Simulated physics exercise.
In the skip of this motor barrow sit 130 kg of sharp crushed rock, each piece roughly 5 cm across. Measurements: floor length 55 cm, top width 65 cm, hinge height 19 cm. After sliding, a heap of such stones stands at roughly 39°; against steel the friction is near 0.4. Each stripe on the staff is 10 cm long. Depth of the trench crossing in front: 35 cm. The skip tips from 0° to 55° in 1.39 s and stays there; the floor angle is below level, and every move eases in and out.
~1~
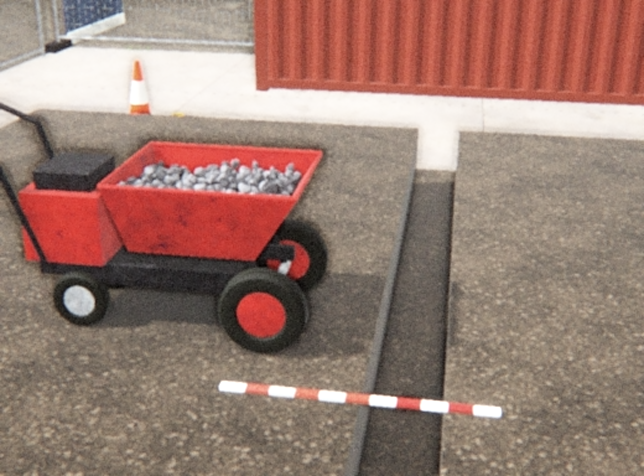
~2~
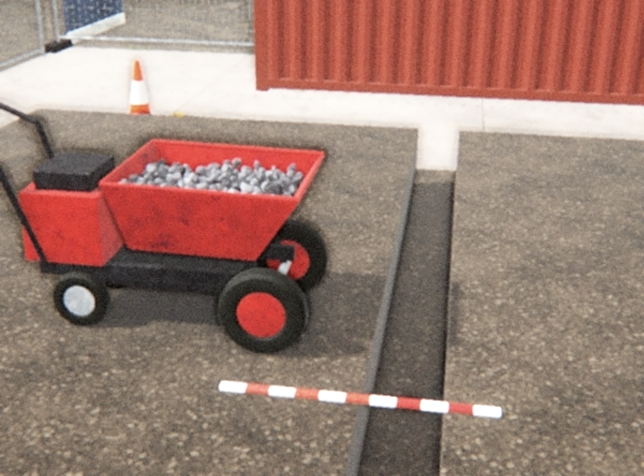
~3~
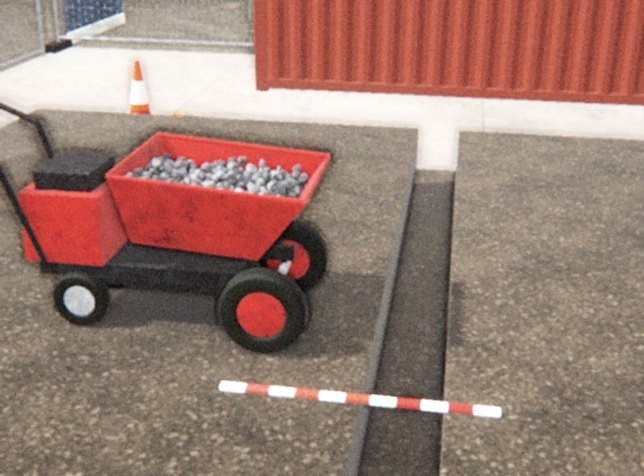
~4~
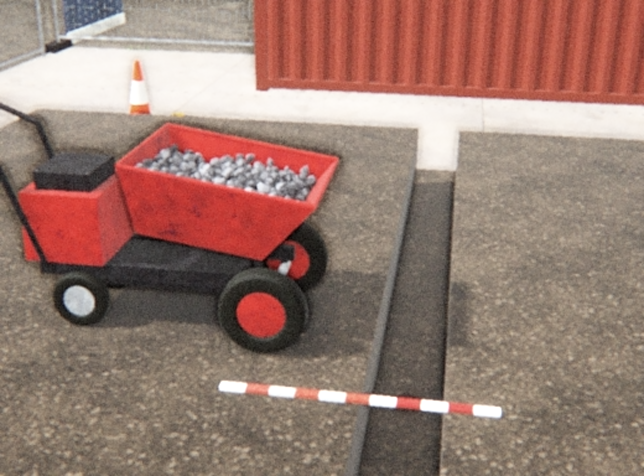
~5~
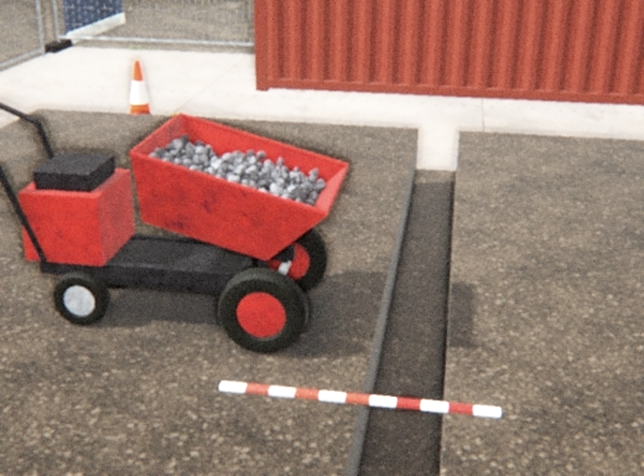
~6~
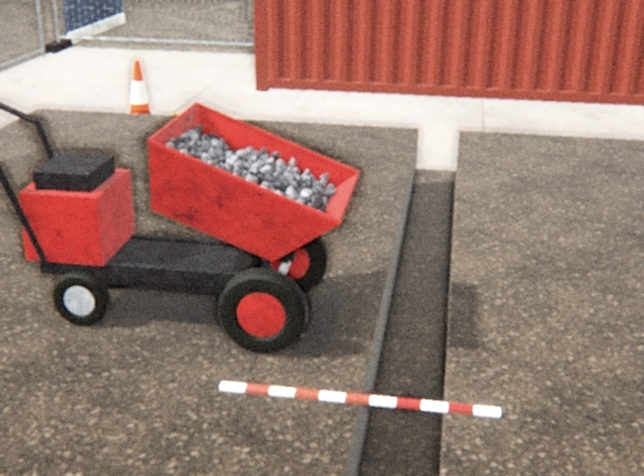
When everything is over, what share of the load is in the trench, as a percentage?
Close to 11 in a hundred.
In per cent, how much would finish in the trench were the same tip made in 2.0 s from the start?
Close to 5 percent, then.
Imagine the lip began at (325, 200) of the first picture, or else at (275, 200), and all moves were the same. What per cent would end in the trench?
Near 5 per cent from the first place, 10 from the second.
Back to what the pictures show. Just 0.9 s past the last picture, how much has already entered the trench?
By that moment, roughly 0 per cent of the load.
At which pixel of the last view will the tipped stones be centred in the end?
About (423, 403).
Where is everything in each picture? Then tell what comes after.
The skip is at 0°, its lip at (296, 200); the top of the load is at (188, 173), in the first frame.
The skip is at 1°, its lip at (298, 201); the top of the load is at (189, 171), in the second frame.
The skip is at 4°, its lip at (305, 203); the top of the load is at (186, 166), in the third frame.
The skip is at 9°, its lip at (315, 207); the top of the load is at (180, 157), in the fourth frame.
The skip is at 14°, its lip at (326, 214); the top of the load is at (181, 147), in the fifth frame.
Lip at (339, 223), floor tilted 21°, highest stones at (196, 138), in the sixth frame.
Then, 0.5 s after the last picture the floor is at 46°, 100 % in the skip; the foremost stones are at (357, 240).
Then, 0.9 s after the last picture the floor is at 55°, 99 % in the skip, 1 % in the trench; the foremost stones are at (412, 302).
Then, 1.3 s after the last picture the floor is at 55°, 94 % in the skip, 5 % in the trench; the foremost stones are at (447, 341).
Then, 3.2 s after the last picture the floor is at 55°, 89 % in the skip, 11 % in the trench; the foremost stones are at (458, 391).
